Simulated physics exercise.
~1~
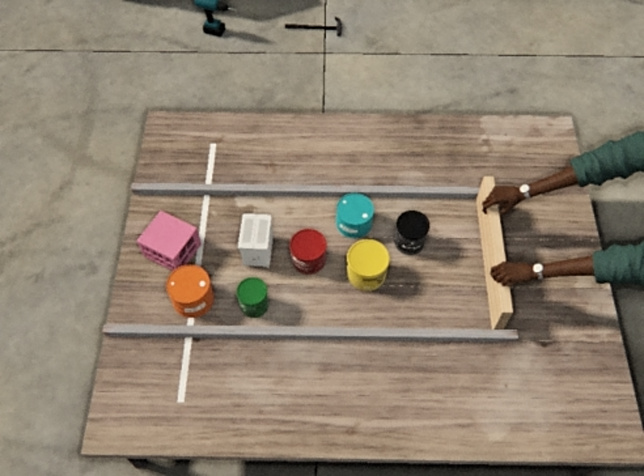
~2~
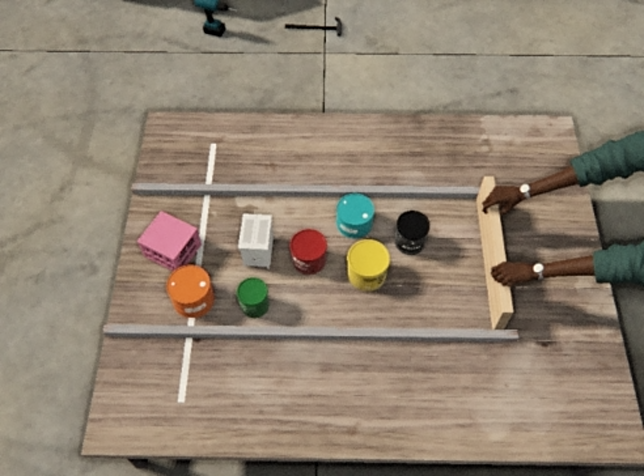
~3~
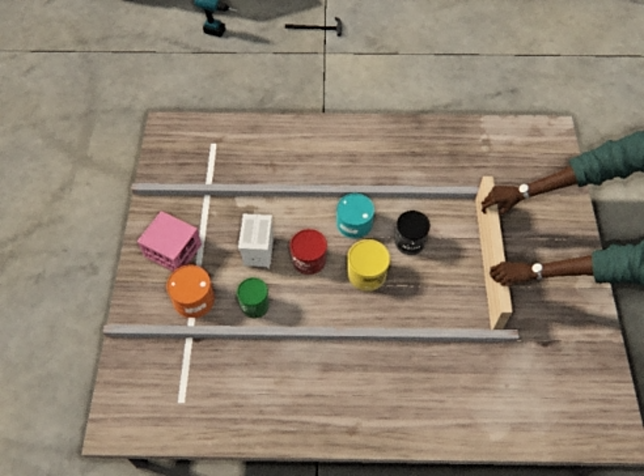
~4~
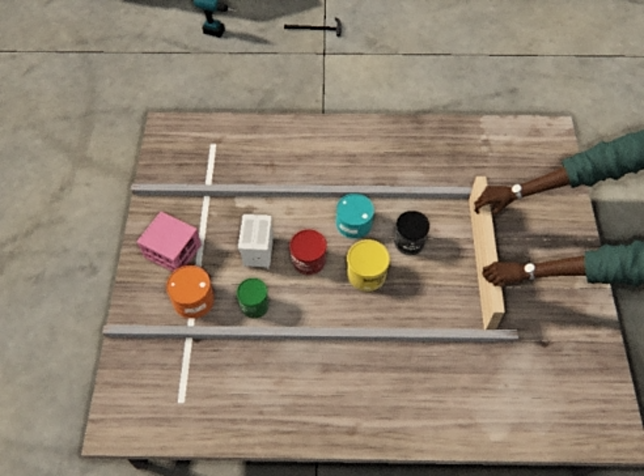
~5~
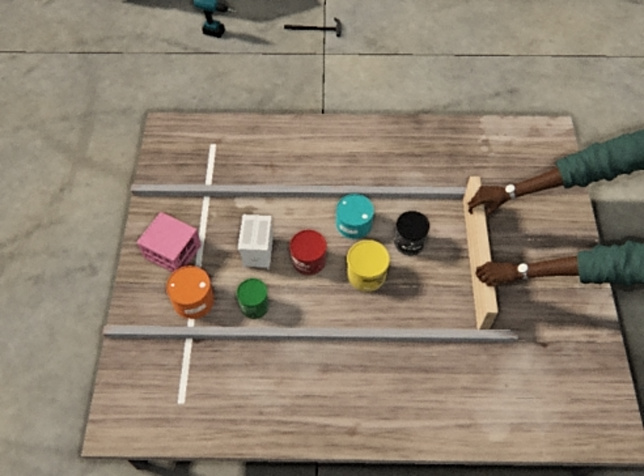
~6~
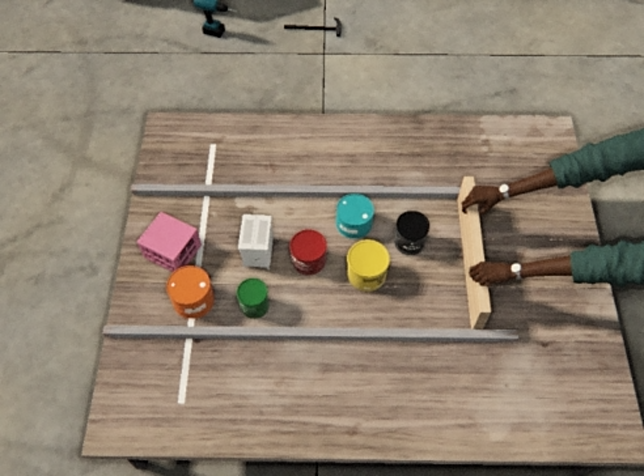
A wooden plank, gripped by two hands at the right, stayed nearly still and then slid slightly left between two rails, while the colourful containers and pink crate on the table stayed put.
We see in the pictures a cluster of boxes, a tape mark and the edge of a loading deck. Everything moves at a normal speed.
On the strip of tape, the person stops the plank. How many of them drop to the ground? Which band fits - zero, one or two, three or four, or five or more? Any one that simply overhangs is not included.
I reckon the ones pushed off reach one but not past two.
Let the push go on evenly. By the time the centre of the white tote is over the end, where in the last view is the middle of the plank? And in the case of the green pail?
Near (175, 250) in the first case, near (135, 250) in the other.
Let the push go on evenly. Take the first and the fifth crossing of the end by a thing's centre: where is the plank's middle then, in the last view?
At (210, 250) for the first, at (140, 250) for the fifth.
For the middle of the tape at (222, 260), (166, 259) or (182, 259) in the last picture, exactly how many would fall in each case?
The counts: 0, 3 and 1.
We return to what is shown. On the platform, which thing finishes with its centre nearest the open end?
It's the white tote.
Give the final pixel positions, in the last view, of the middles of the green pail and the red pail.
The first sits around (177, 299), while the other sits around (150, 244).
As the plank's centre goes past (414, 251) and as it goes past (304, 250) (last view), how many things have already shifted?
First 1, then 5.
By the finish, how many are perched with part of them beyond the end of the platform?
So the number is 0.
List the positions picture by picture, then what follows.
The first picture shows pink crate (170, 242); orange canister (191, 292); white tote (257, 241); plank (493, 251); tape (199, 258).
The second picture shows orange canister (191, 292); yellow pail (368, 266).
The third picture shows white tote (257, 242); green pail (254, 299).
The fourth picture shows pink crate (170, 243); black pail (411, 234).
The fifth picture shows orange canister (191, 293); turquoise canister (354, 217).
The sixth picture shows pink crate (170, 243); orange canister (191, 293); white tote (257, 242); plank (473, 251); tape (199, 259).
Early on, none off yet; pink crate at rest near (170, 243); orange canister at rest near (191, 293); white tote at rest near (257, 242).
A while later, none off yet; pink crate at rest near (170, 243); orange canister at rest near (191, 293); white tote travelled a little near (236, 236).
Further along, none off yet; pink crate travelled about its own width near (136, 241); orange canister at rest near (191, 293); white tote travelled well along near (182, 223).
Finally, the number that fall off is one or two; lost, pink crate.
